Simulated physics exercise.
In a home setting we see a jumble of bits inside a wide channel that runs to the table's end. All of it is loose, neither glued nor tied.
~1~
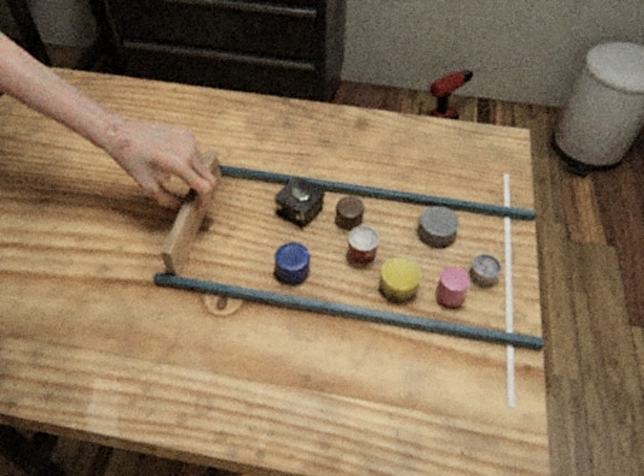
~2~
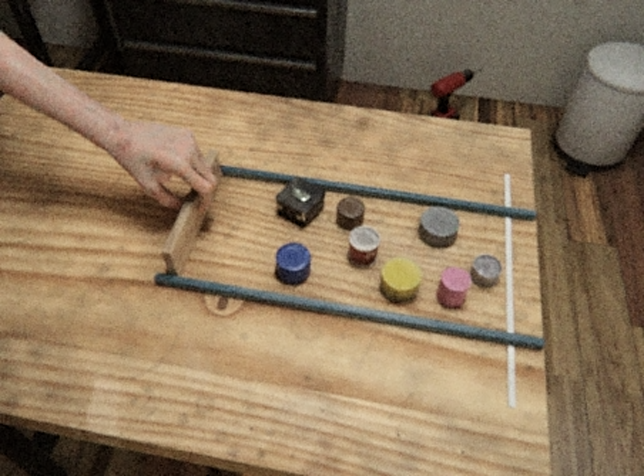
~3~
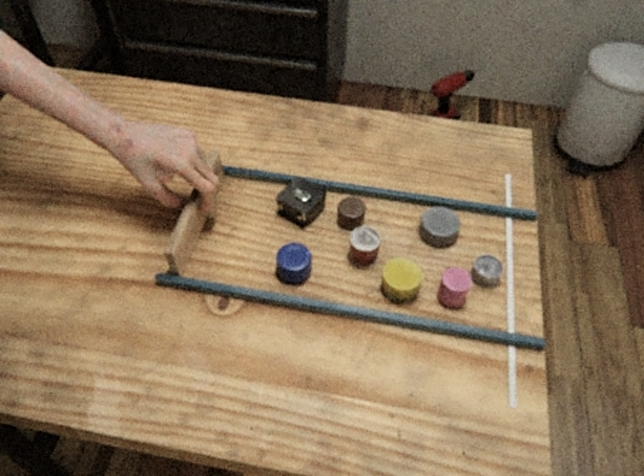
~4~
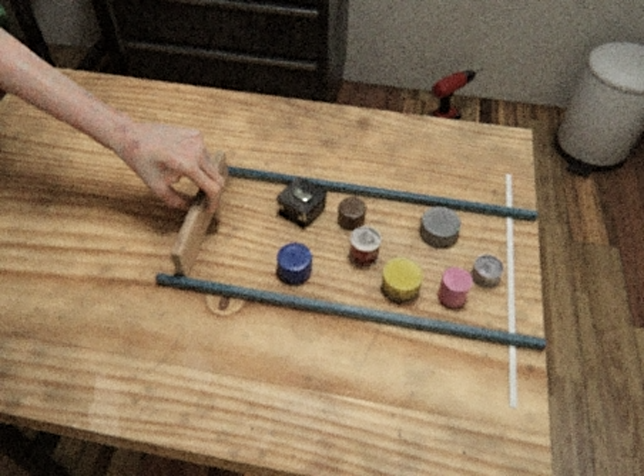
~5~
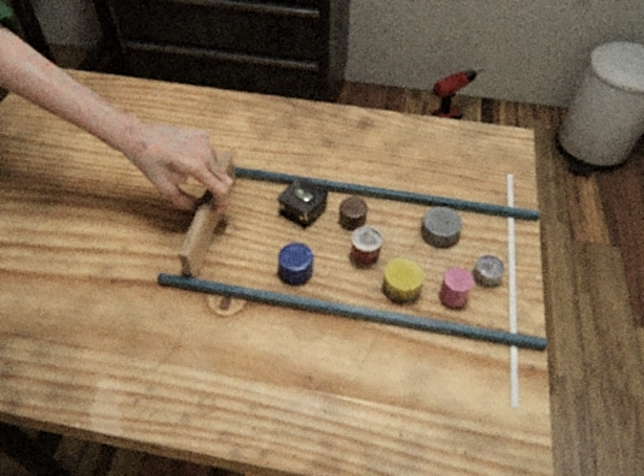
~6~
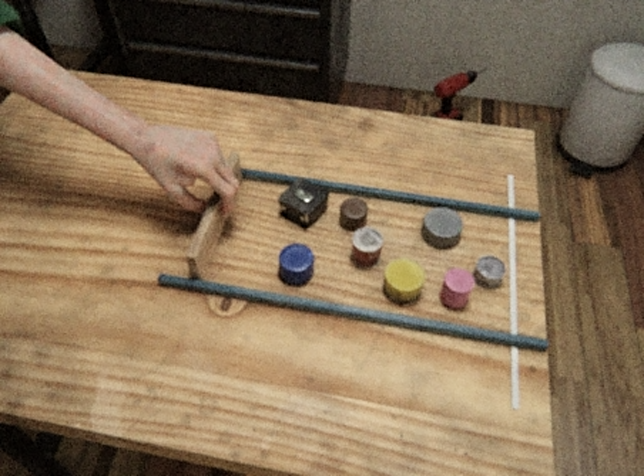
A hand slowly sliding a small wooden board rightward between two dark rails towards scattered pots and lids that stay still.
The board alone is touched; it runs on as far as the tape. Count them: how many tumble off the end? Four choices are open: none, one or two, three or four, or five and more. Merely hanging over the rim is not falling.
Of those, five and more.
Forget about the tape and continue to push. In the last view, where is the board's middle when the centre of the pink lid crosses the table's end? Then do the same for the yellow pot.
The middle is at (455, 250) when it's the pink lid, and at (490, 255) when it's the yellow pot.
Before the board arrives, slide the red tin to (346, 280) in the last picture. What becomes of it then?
It stays put.
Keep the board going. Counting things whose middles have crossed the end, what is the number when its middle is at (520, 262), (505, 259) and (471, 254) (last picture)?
Respectively 5, 5 and 2.
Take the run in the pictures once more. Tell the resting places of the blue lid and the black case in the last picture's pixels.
The blue lid at (535, 310), the black case at (534, 233).
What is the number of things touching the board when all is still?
I count 3 of them.
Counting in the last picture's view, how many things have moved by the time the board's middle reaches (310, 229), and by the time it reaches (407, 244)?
At the first spot the count is 3, and at the second it is 7.
Soon after, none off yet; white tin at rest near (489, 272); pink lid at rest near (456, 289); grey lid at rest near (442, 228).
After that, none off yet; white tin at rest near (491, 272); pink lid displaced well along near (508, 296); grey lid displaced well along near (509, 240).
In the end, the number that fall off is five or more; gone, brown lid, yellow pot, grey lid, pink lid and white tin.
